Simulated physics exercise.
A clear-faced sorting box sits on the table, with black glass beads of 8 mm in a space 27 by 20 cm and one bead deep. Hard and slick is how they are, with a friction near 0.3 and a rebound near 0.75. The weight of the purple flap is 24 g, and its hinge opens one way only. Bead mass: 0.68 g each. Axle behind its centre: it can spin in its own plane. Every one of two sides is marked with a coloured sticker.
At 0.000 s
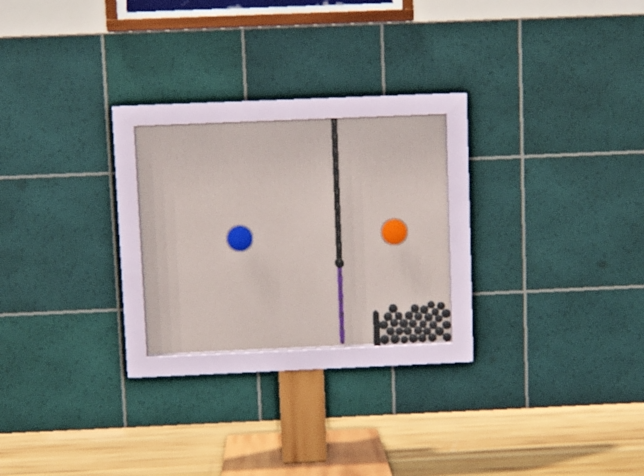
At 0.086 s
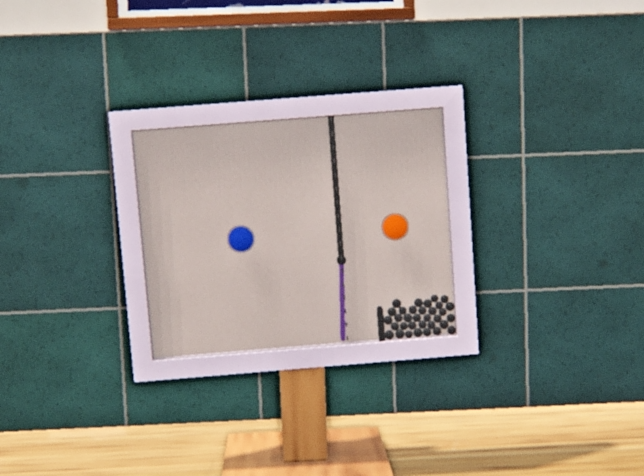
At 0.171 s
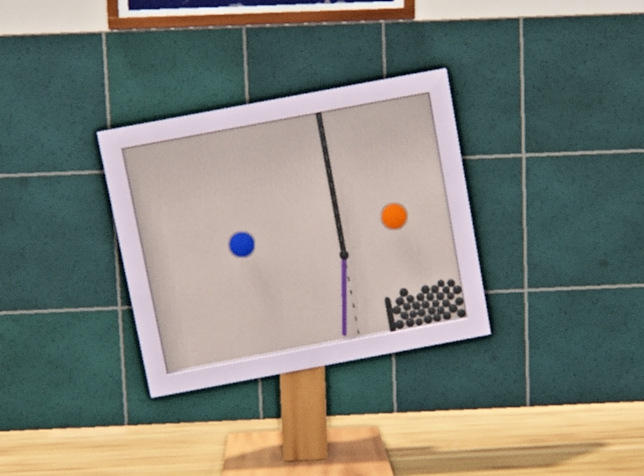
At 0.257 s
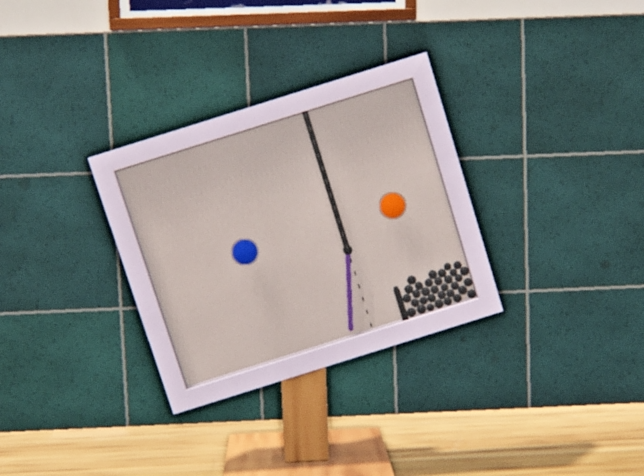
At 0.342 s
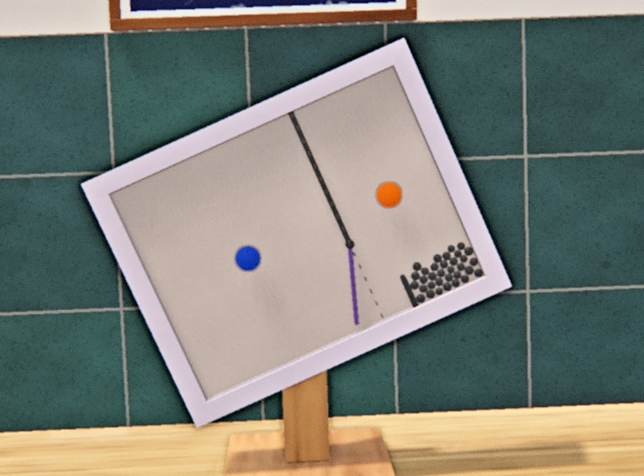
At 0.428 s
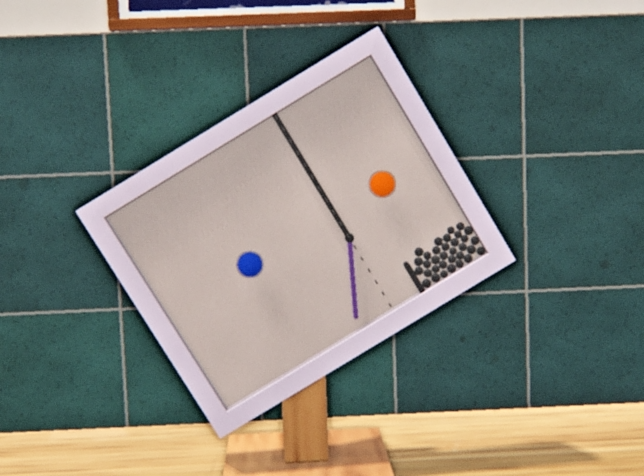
White-framed panel on a wooden stand rotating steadily anticlockwise, its purple flap swinging away from the dotted line beside clustered black beads.
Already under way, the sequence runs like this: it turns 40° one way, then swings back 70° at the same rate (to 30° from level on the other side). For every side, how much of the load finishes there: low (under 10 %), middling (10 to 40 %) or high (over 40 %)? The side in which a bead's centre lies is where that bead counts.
Orange side: High; blue side: Low.
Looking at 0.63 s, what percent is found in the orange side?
I'd guess near 100 in a hundred.
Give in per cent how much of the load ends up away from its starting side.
Moved: Close to 5 %.
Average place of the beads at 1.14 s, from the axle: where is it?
Offset approx. 10 cm right, 8 cm below.
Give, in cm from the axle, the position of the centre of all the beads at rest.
About 4 cm right and 12 cm below.
By 0.63 s, it stands 40° anticlockwise; the beads' middle is 13 cm right of and level with the centre; orange 100 %; purple flap open 42°.
By 1.14 s, it stands 5° anticlockwise; the beads' middle is 10 cm right of and 8 cm below the centre; orange 95 %, blue 5 %; purple flap open 4°.
By 1.64 s, it stands 30° clockwise; the beads' middle is 4 cm right of and 12 cm below the centre; orange 95 %, blue 5 %; purple flap shut.
All still by 2.7 s, it stands 30° clockwise; orange 95 %, blue 5 %; purple flap shut.
